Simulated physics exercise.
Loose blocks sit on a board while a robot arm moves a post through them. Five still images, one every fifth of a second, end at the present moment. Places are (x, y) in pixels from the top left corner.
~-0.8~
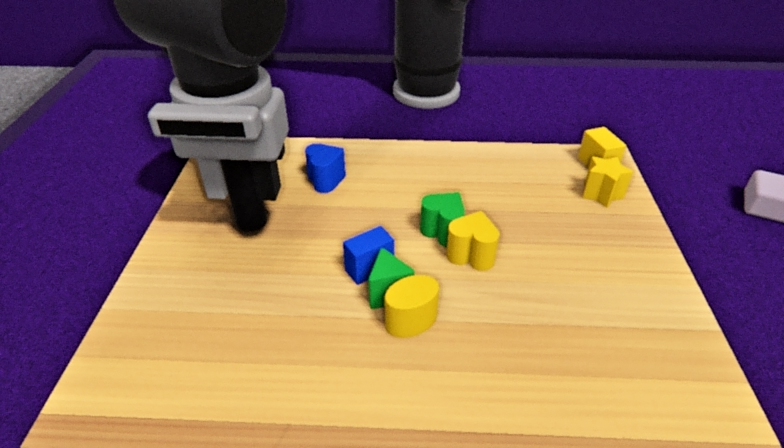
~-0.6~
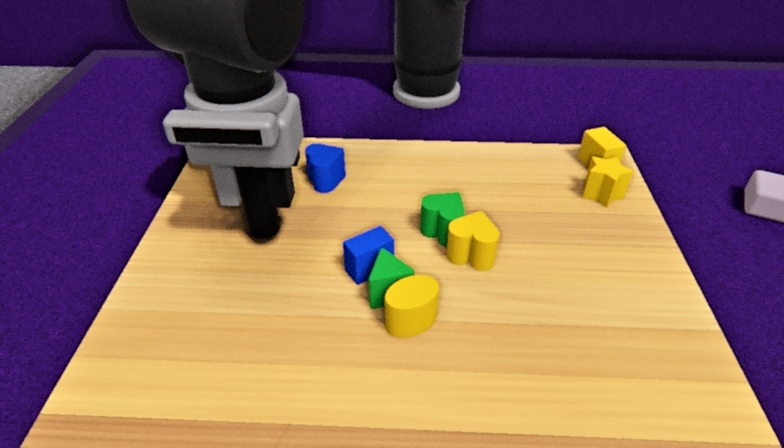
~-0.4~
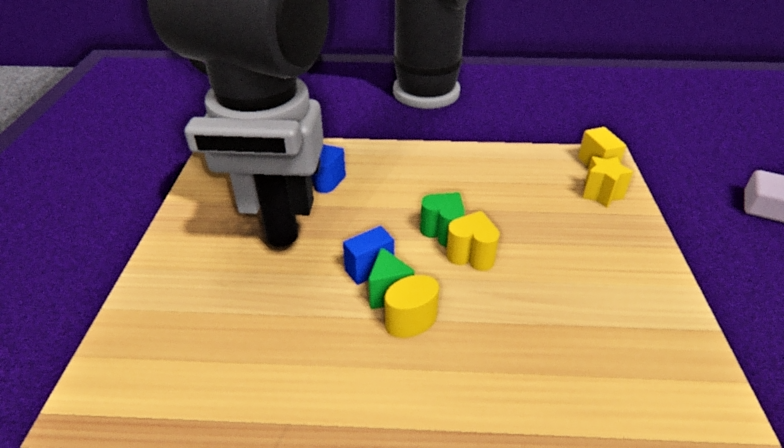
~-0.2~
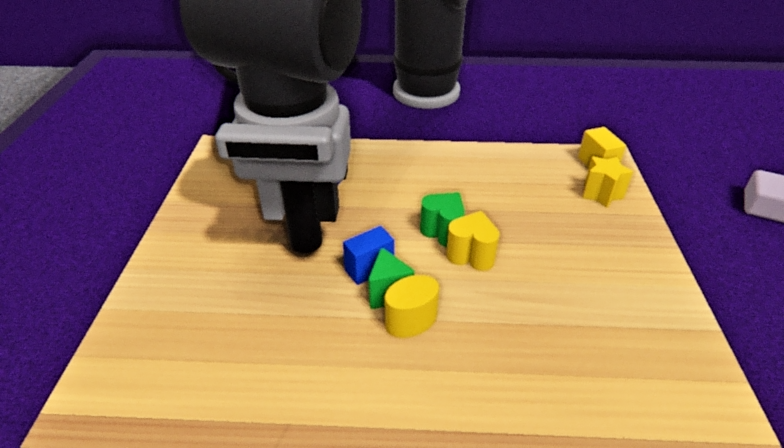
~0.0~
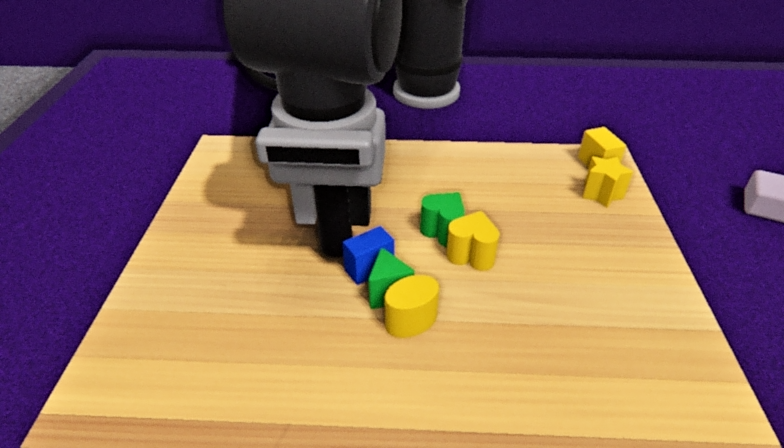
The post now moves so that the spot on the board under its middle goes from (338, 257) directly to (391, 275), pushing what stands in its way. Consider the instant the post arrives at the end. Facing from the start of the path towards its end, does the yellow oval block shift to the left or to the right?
The shift goes right.
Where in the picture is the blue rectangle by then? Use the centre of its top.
The spot you're after is about (419, 256) in the image.
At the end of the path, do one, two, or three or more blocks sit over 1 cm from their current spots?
The push will move three blocks or more.
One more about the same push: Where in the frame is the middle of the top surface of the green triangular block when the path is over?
Located at (431, 280).
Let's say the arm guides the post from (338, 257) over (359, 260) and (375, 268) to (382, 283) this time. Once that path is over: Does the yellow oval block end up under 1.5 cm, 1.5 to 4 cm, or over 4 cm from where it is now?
Final distance: 1.5 to 4 cm.
On the path given first. Halfway along, post at (364, 256); blue rectangle at (391, 246), turned 25° anticlockwise; green triangular block at (405, 269), turned 15° clockwise; yellow oval block at (417, 295), turned 20° clockwise.
At the end, post at (391, 265); blue rectangle at (419, 256), turned 20° anticlockwise; green triangular block at (431, 280), turned 25° clockwise; yellow oval block at (428, 308), turned 55° clockwise; yellow heart-shaped block not moved.
